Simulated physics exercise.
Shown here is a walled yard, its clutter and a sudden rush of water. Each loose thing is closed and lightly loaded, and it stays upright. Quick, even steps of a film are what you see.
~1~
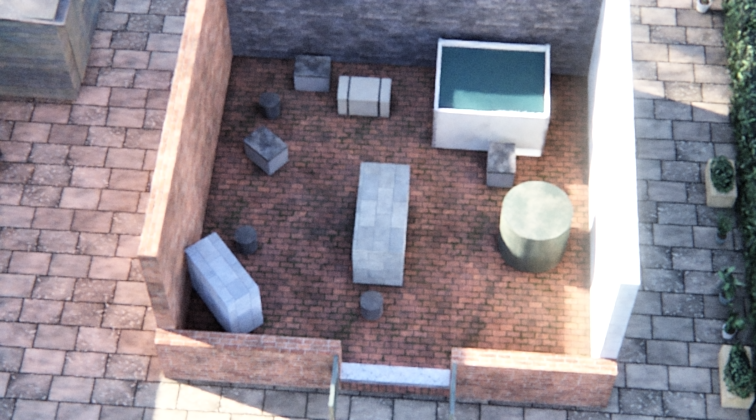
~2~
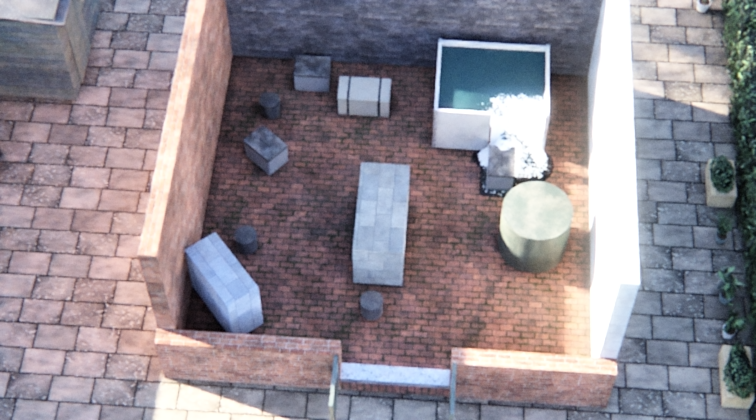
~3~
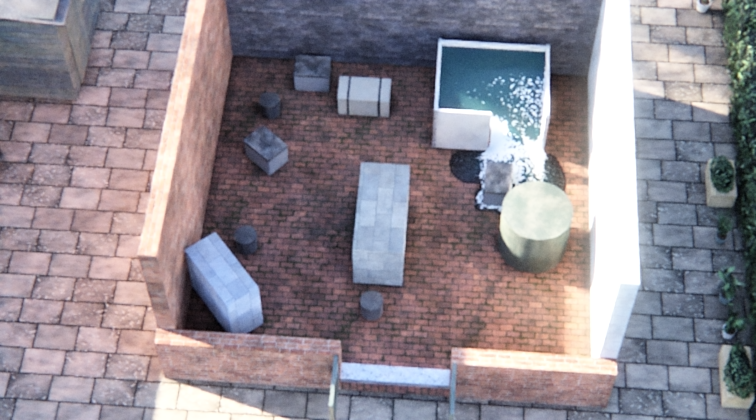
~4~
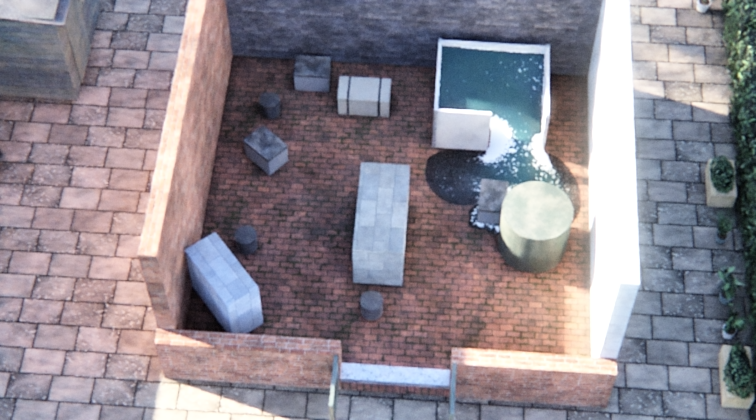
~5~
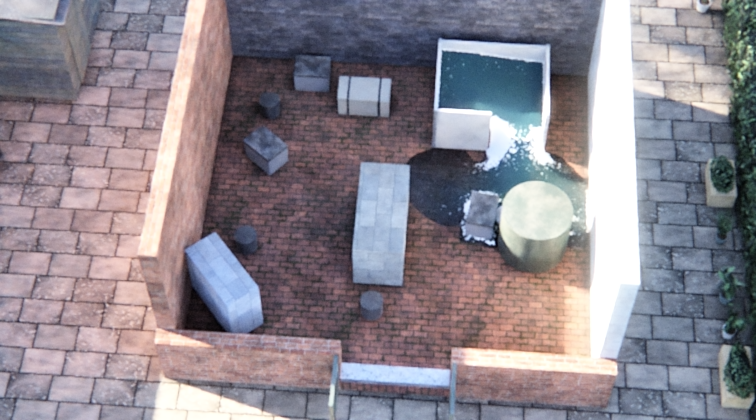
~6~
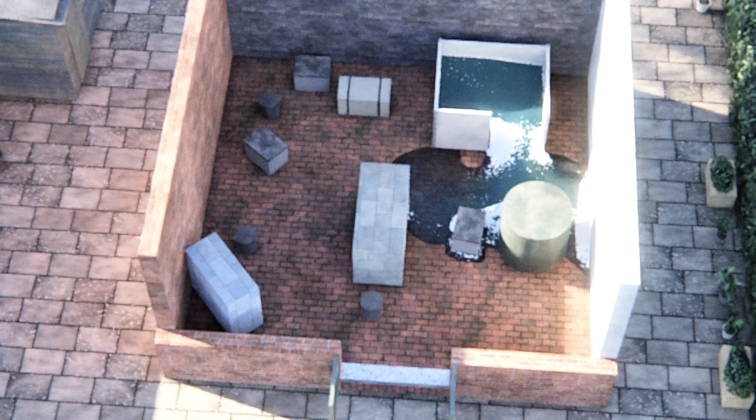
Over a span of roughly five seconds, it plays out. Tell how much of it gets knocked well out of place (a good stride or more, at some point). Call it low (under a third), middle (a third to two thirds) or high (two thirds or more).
Low.
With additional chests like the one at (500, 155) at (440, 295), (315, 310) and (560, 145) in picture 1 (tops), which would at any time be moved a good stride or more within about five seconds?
Shoved clear, stays put, shoved clear.
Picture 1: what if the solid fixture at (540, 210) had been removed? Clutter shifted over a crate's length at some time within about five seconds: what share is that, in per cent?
About 40%.
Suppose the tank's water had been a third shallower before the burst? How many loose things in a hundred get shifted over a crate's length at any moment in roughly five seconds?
I'd say close to 10 per cent of the things.
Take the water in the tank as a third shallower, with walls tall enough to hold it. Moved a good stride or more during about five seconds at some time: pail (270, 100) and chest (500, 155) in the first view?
Taking them in order, didn't get there and then went the full length.
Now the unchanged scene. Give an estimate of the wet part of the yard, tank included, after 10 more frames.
Reading: About 45 %.
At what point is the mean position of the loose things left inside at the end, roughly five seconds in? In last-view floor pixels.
Centre of the remaining clutter: Around (305, 166).
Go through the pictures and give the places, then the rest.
In the first frame, a chest at (502, 157), on the bottom; a chest at (265, 143) rests on the ground; 0 of 7 have shifted.
In the second frame, a chest at (502, 161) rests on the ground, close to its start; a chest at (265, 143) rests on the ground; 1 of 7 have shifted.
In the third frame, a chest at (499, 177) rests on the ground, a stride from its start; a chest at (265, 143), on the bottom; 1 of 7 have shifted.
In the fourth frame, a chest at (494, 195) rests on the ground, a stride from its start; a chest at (265, 143), on the bottom; 1 of 7 have shifted.
In the fifth frame, a chest at (483, 209) rests on the ground, a stride from its start; a chest at (265, 143) rests on the ground; 1 of 7 have shifted.
In the sixth frame, a chest at (469, 224), on the bottom, a stride from its start; a chest at (265, 143), on the bottom; 1 of 7 have shifted.
A moment on, 1 of 7 are well off their spots; 0 afloat.
Next, 1 of 7 are well off their spots; 0 afloat.
Later, 1 of 7 are well off their spots; 0 afloat.
In the end, 1 of 7 are well off their spots, and 1 have been at some point; 0 afloat.
